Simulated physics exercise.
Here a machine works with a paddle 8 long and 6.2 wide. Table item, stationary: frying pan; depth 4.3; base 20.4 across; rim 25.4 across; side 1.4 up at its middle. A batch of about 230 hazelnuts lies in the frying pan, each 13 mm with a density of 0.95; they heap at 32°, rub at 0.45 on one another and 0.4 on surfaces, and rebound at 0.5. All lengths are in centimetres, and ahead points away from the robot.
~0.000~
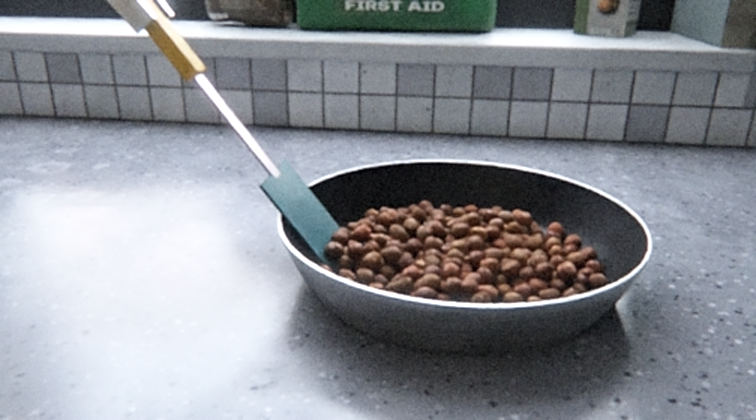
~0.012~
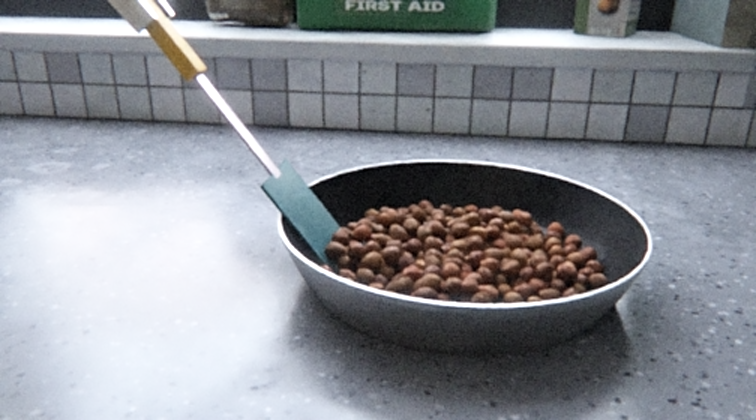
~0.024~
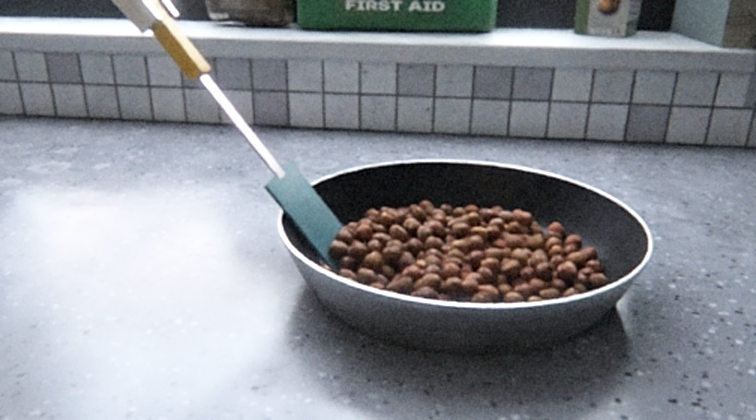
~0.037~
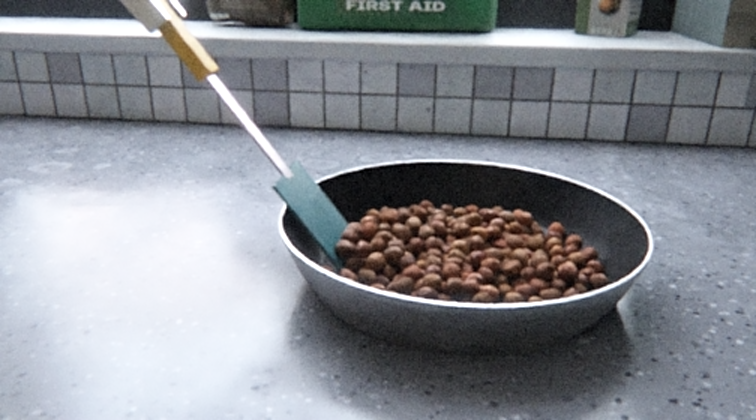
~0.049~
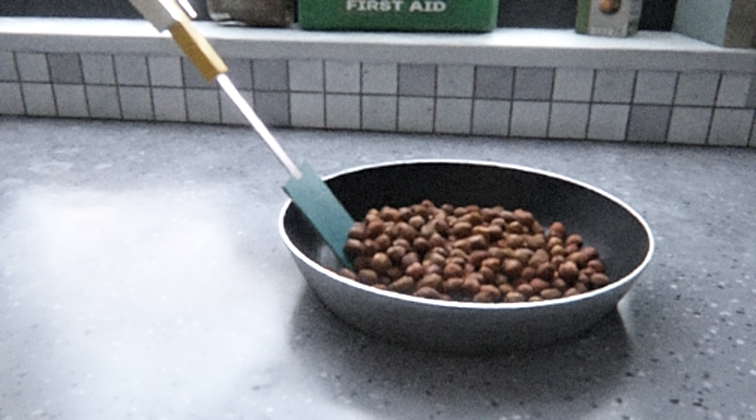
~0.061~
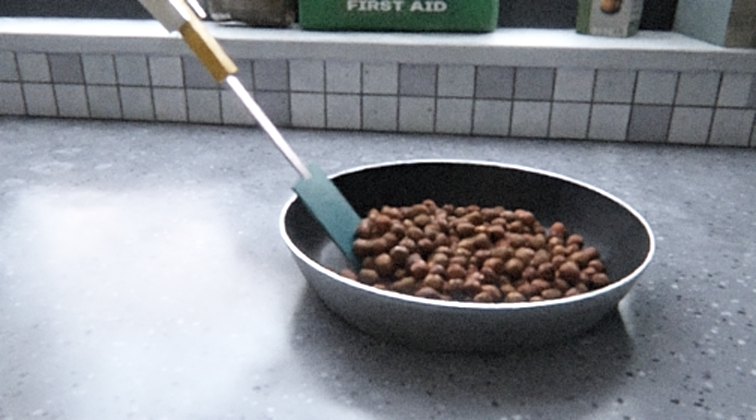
A teal paddle edging slightly right inside a dark frying pan, nudging a heap of brown hazelnuts on a speckled grey counter.
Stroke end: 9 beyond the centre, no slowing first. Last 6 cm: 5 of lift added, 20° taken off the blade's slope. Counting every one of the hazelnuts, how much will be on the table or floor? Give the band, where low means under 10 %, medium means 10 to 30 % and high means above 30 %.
Band: Low.
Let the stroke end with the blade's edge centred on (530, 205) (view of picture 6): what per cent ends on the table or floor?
Something near 0 in a hundred.
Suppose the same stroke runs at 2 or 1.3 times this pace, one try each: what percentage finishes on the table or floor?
Estimates, in order: 15 % and 10 %.
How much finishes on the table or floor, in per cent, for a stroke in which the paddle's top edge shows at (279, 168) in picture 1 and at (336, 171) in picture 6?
My guess would be close to 15 per cent.
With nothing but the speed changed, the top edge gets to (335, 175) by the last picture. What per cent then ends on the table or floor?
My guess is around 15 percent.
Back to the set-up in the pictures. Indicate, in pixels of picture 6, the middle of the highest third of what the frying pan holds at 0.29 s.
About pixel (535, 244).
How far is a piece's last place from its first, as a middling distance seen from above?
Some 2 centimetres.
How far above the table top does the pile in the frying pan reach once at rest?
About 4.0 cm above the table.
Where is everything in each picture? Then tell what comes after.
Paddle top edge at (273, 172), sloping 53°; upper third of the load around (440, 250), from x 325 to 600, top at y 205; 229 in the frying pan, in the first frame.
Paddle top edge at (274, 172), sloping 53°; upper third of the load around (440, 250), from x 325 to 600, top at y 205, in the second frame.
Paddle top edge at (278, 172), sloping 53°; upper third of the load around (438, 249), from x 325 to 600, top at y 205, in the third frame.
Paddle top edge at (285, 172), sloping 53°; upper third of the load around (437, 247), from x 325 to 600, top at y 205, in the fourth frame.
Paddle top edge at (294, 173), sloping 53°; upper third of the load around (439, 247), from x 325 to 600, top at y 205, in the fifth frame.
Paddle top edge at (303, 173), sloping 53°; upper third of the load around (442, 247), from x 325 to 600, top at y 205; 229 in the frying pan, in the sixth frame.
After 0.17 s, sloping 53°, highest piece 4 above the table; 229 in the frying pan.
After 0.29 s, sloping 46°, highest piece 6 above the table; 229 in the frying pan.
After 0.54 s, sloping 33°, highest piece 5 above the table; 217 in the frying pan, 12 on the table or floor.
After 1.59 s, sloping 33°, highest piece 4 above the table; 217 in the frying pan, 12 on the table or floor.
At rest, 217 in the frying pan, 12 on the table or floor. That is 5 % on the table or floor.
